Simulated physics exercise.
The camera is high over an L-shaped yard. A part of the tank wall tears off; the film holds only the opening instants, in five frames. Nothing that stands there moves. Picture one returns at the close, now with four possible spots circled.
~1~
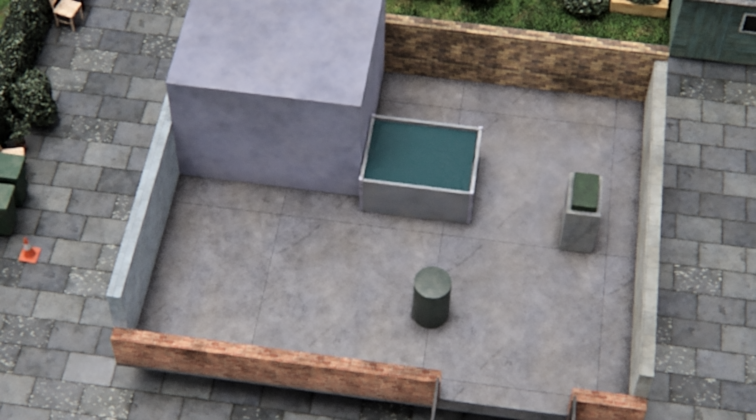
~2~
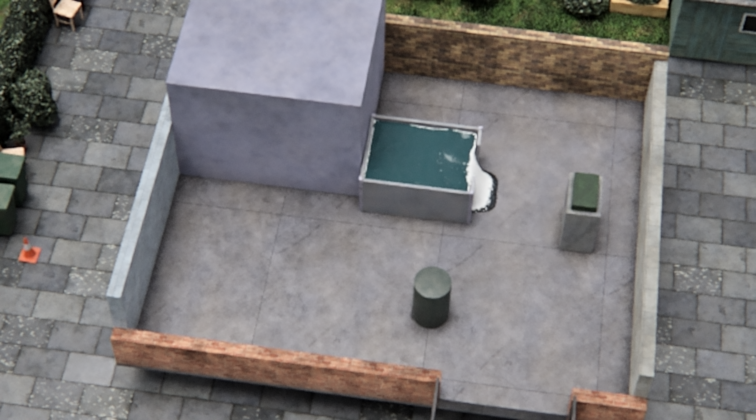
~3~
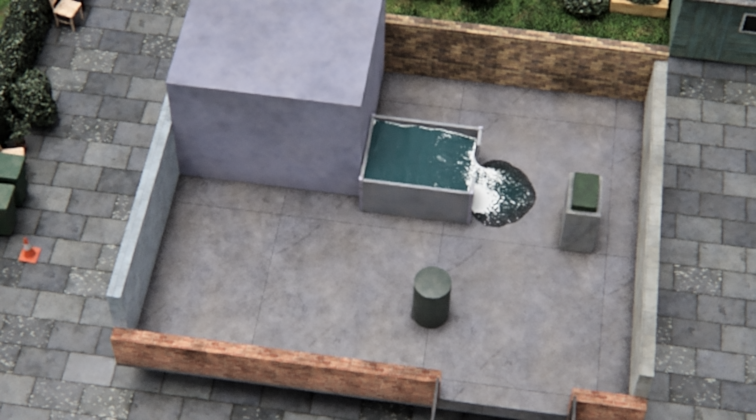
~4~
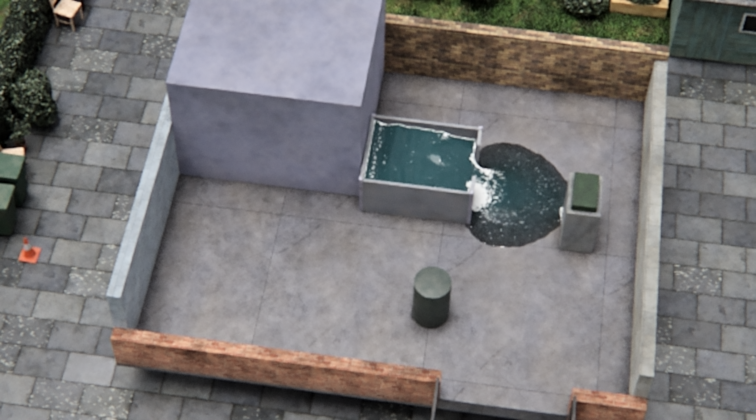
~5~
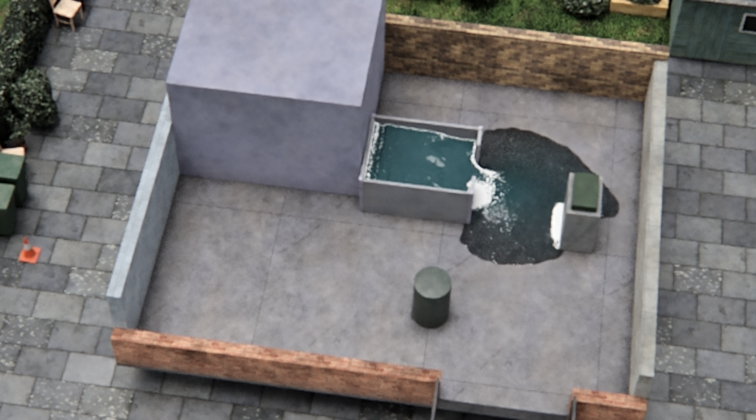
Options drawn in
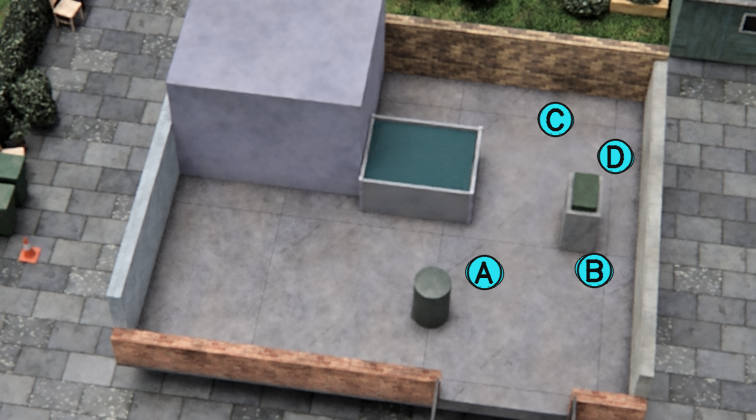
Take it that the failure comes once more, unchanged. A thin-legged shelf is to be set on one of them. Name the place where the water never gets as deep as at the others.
A is best.
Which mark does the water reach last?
Spot A.
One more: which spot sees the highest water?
That would be D.
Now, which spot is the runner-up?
That would be B.
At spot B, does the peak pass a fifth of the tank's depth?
No, less.
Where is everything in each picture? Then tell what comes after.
In the first picture, tank full, its middle at (421, 156); open gate at (506, 384).
In the second picture, 1 % of the ground under water, visible out to (489, 206).
In the third picture, 3 % of the ground under water, visible out to (528, 203).
In the fourth picture, 8 % of the ground under water, visible out to (556, 222).
In the fifth picture, 13 % of the ground under water, visible out to (557, 245).
In cyan, A at (484, 272); B at (594, 270); C at (555, 119); D at (615, 156).
If A is chosen, the water peaks at about 3 % of the depth that stood in the tank.
If B is chosen, the water peaks at about 7 % of the depth that stood in the tank.
If C is chosen, the water peaks at about 18 % of the depth that stood in the tank.
If D is chosen, the water peaks at about 28 % of the depth that stood in the tank.
